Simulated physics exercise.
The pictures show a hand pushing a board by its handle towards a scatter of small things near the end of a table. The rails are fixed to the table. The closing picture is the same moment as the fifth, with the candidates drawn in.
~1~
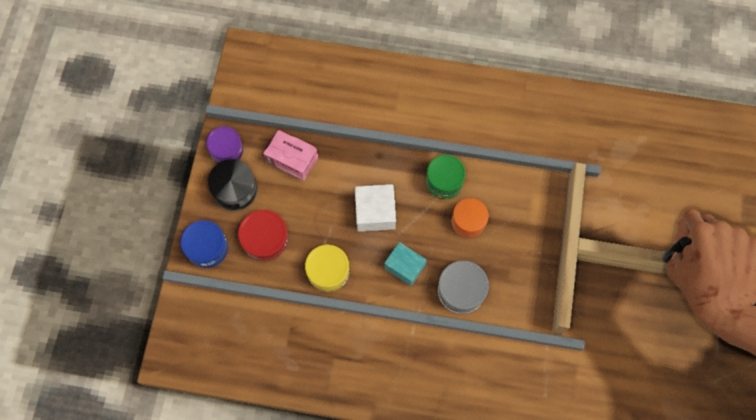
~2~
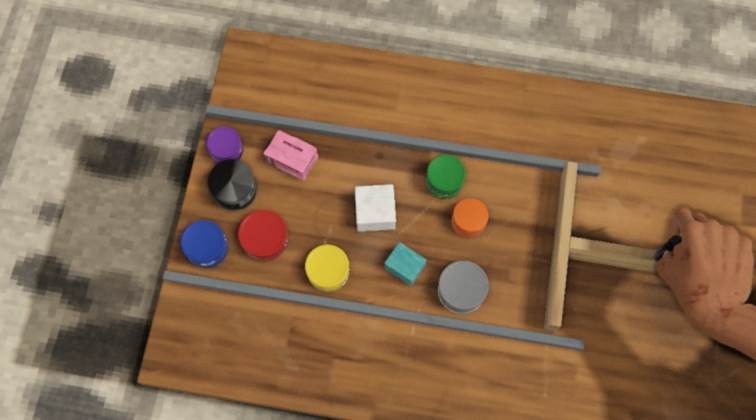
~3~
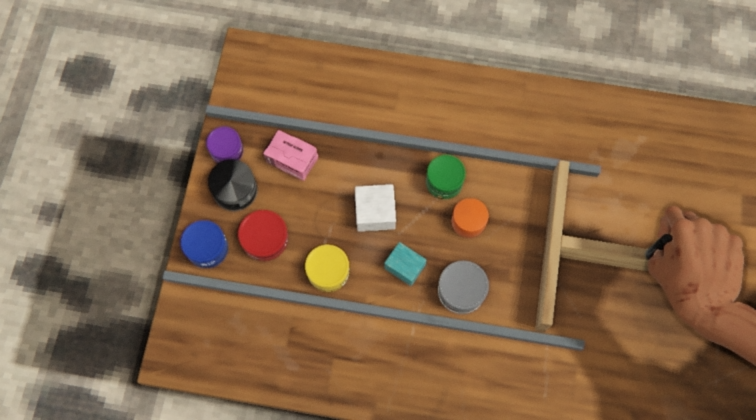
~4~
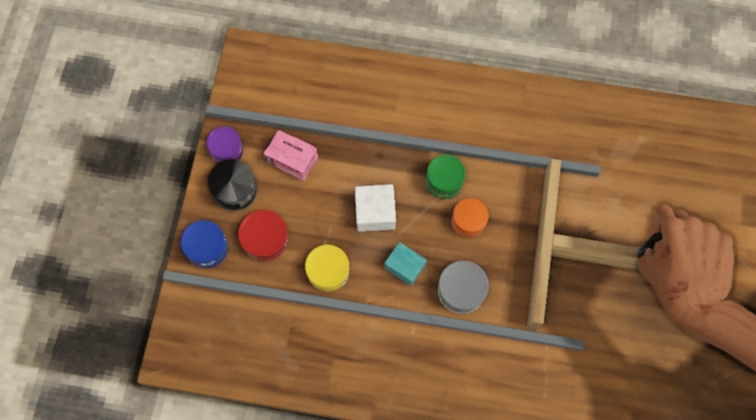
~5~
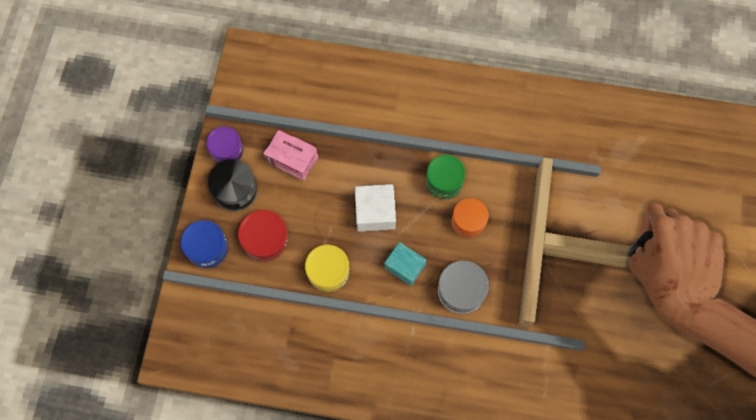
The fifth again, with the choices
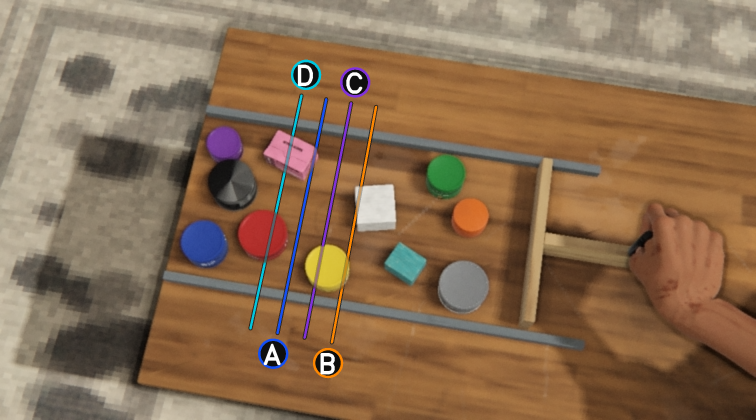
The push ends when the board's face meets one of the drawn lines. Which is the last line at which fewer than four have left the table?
It should halt at D.
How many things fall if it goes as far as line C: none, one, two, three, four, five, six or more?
In all, none.
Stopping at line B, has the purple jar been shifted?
No.
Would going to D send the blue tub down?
Yes.
On the marked copy, A at (303, 211); B at (355, 219); C at (329, 215); D at (277, 207).
With D. Early on, board (444, 222); grey tin (405, 278); green tub (426, 175).
Further on, board (351, 207); red jar (248, 227); pink box (282, 150).
At the end, board (278, 195); blue tub over the edge; black tin over the edge; two fallen.
As for the rest, A is within the limit but short; B is within the limit but short; C is within the limit but short.
